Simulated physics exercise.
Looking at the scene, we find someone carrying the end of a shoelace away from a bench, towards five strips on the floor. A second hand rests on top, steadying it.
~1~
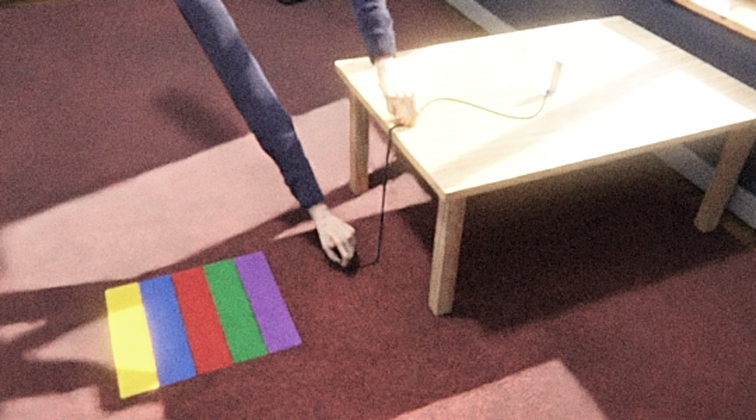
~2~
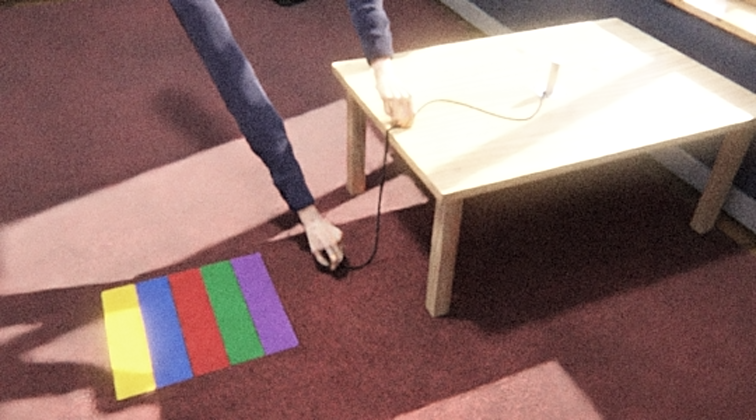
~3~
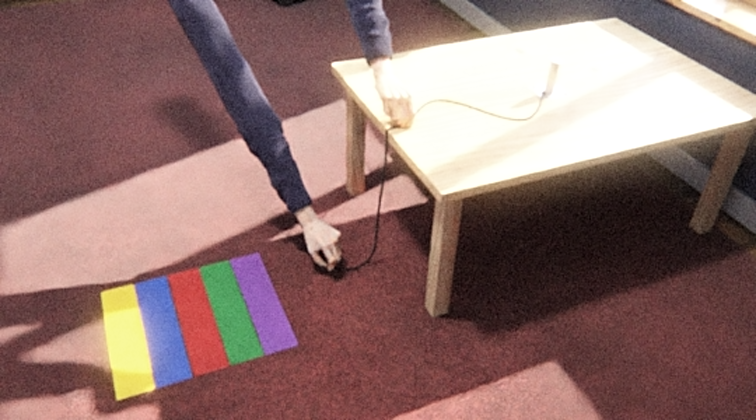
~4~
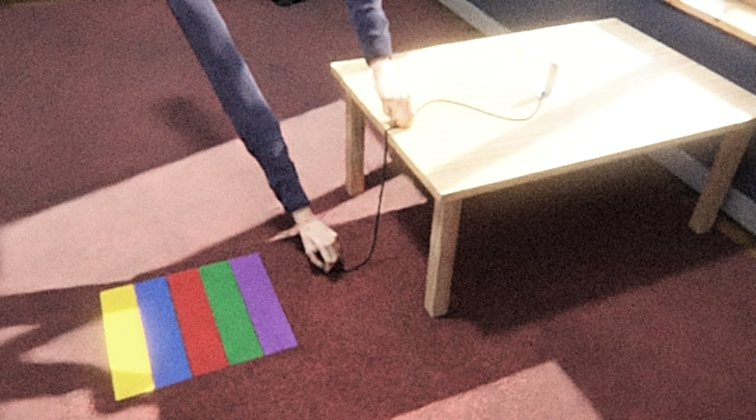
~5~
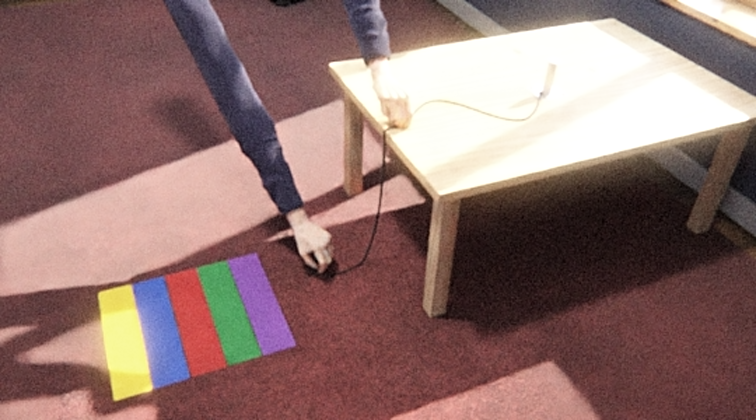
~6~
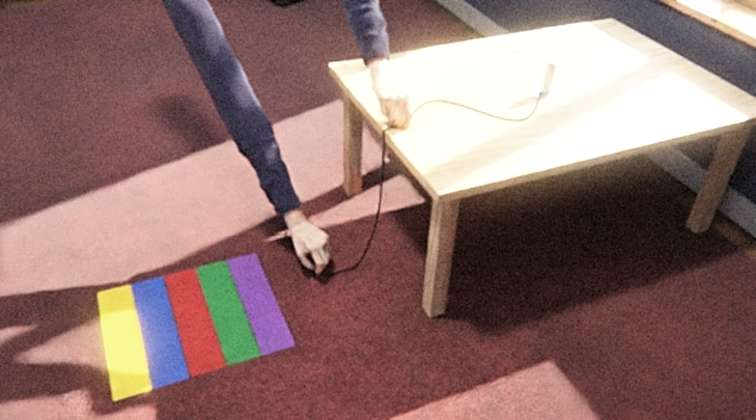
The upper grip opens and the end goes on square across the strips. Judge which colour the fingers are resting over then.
The blue strip.
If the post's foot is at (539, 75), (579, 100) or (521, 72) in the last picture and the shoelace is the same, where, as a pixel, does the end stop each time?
Around (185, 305), then (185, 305), then (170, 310).
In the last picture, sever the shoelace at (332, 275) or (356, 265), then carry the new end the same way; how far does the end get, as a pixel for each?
Case by case it comes to about (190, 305) and then about (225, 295).
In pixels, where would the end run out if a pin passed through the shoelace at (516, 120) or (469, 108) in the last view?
Pixel positions per try: (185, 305); (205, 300).
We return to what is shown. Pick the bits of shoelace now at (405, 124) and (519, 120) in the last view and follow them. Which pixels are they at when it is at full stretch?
They finish at (355, 155) and (485, 106) respectively.
Soon after, end near (231, 293); over green.
After that, end near (186, 305); over red.
At the stop, end near (158, 312); over blue. The blue one.
